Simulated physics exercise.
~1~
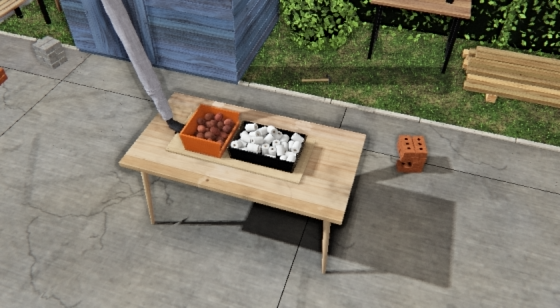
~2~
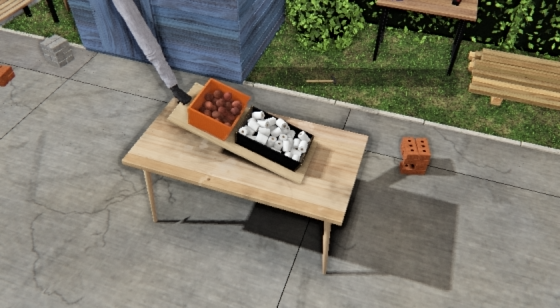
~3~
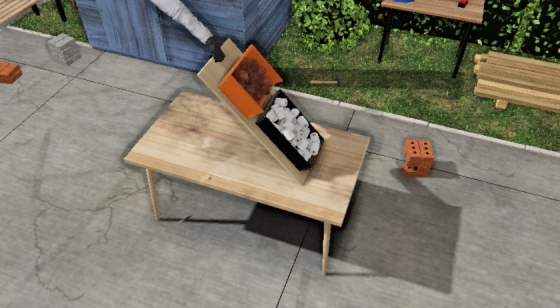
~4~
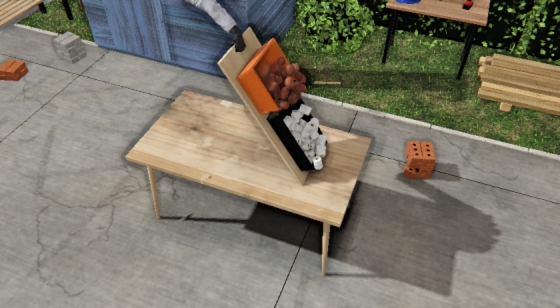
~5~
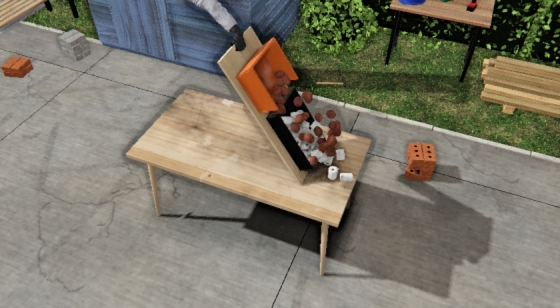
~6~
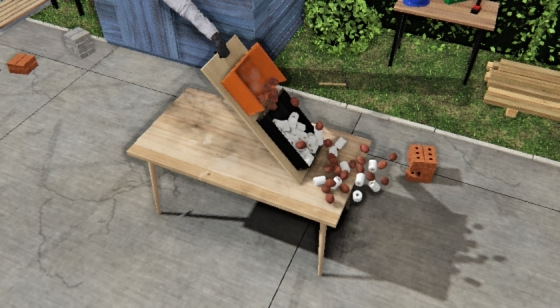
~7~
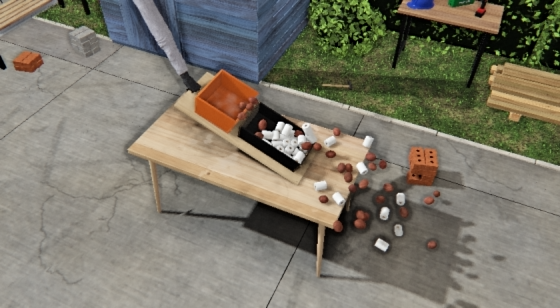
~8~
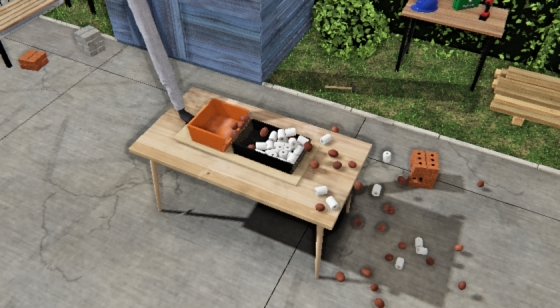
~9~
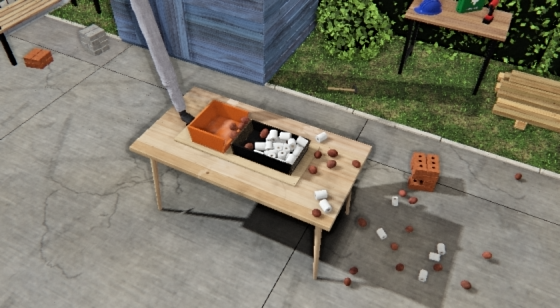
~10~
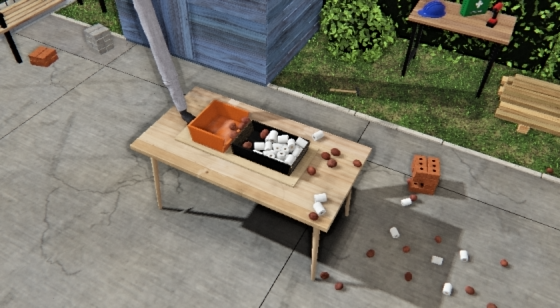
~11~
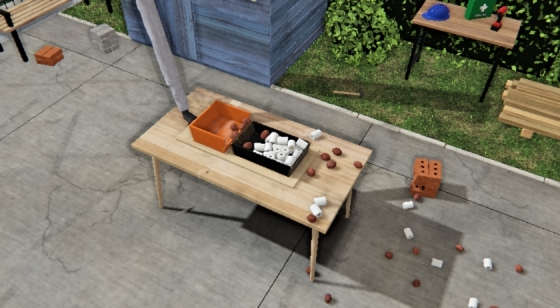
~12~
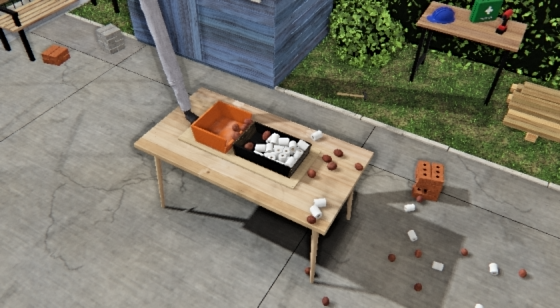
A grey arm tilts a board with two tubs, spilling red and white pieces, then lowers it.
